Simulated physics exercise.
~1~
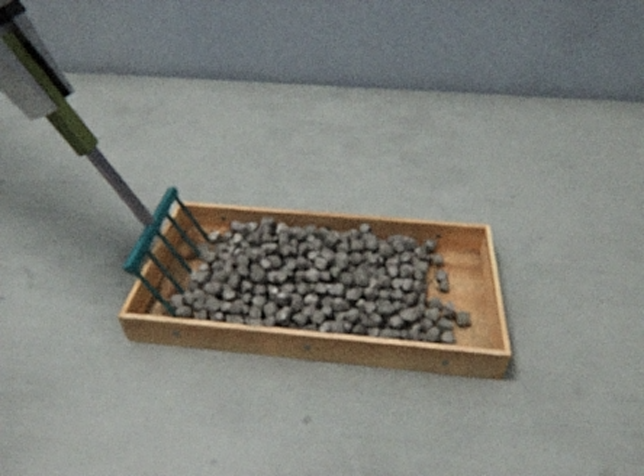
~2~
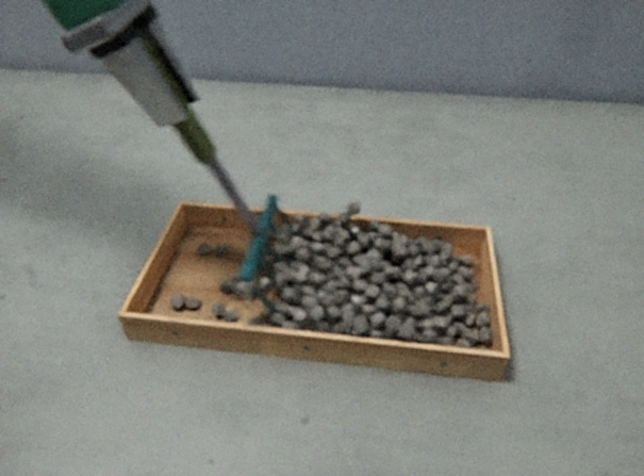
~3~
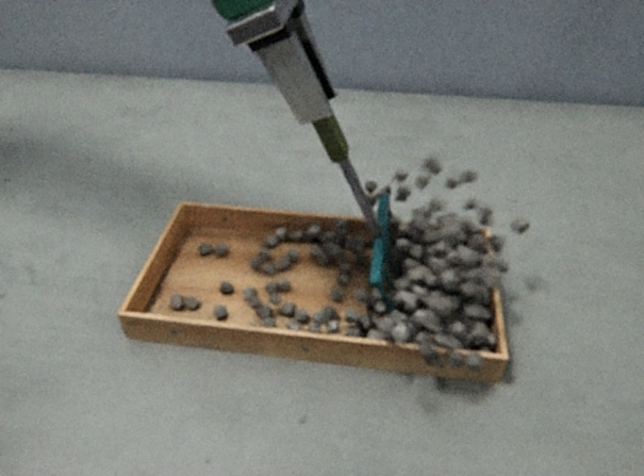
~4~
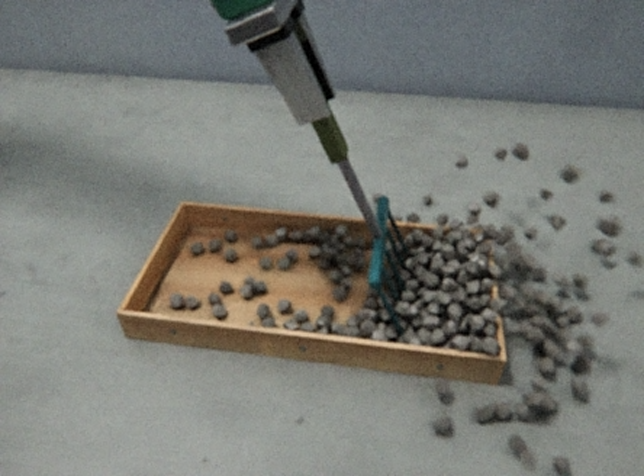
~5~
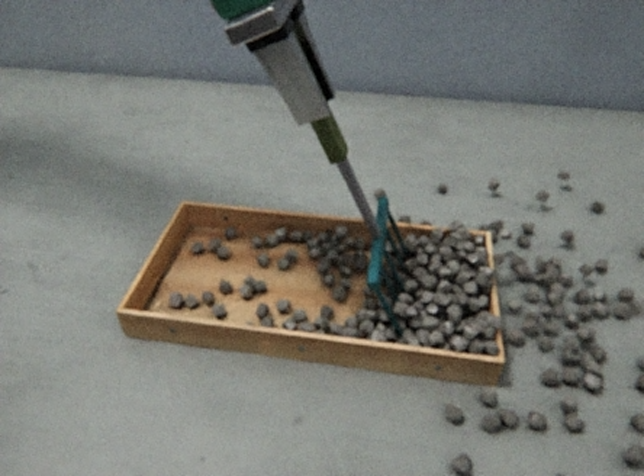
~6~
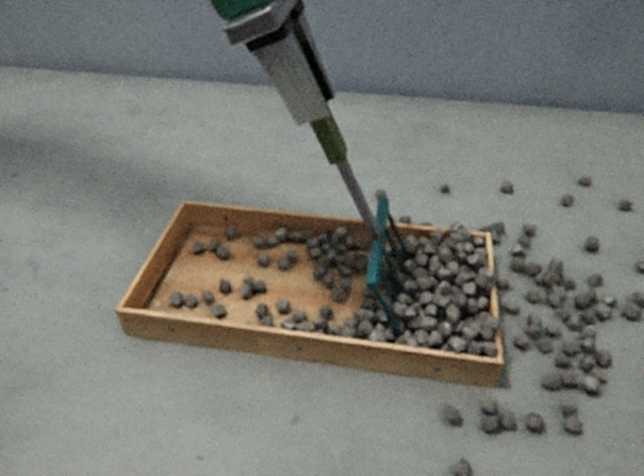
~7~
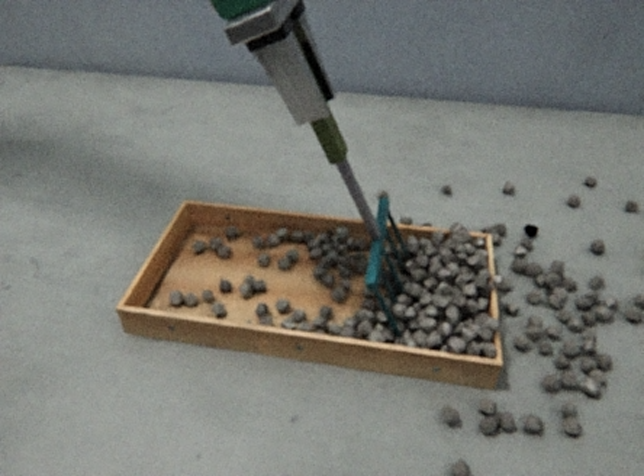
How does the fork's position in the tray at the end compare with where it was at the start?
At the start the fork is at the left end of the tray, and at the end it stands well over to the right, among the pebbles heaped toward the right wall.
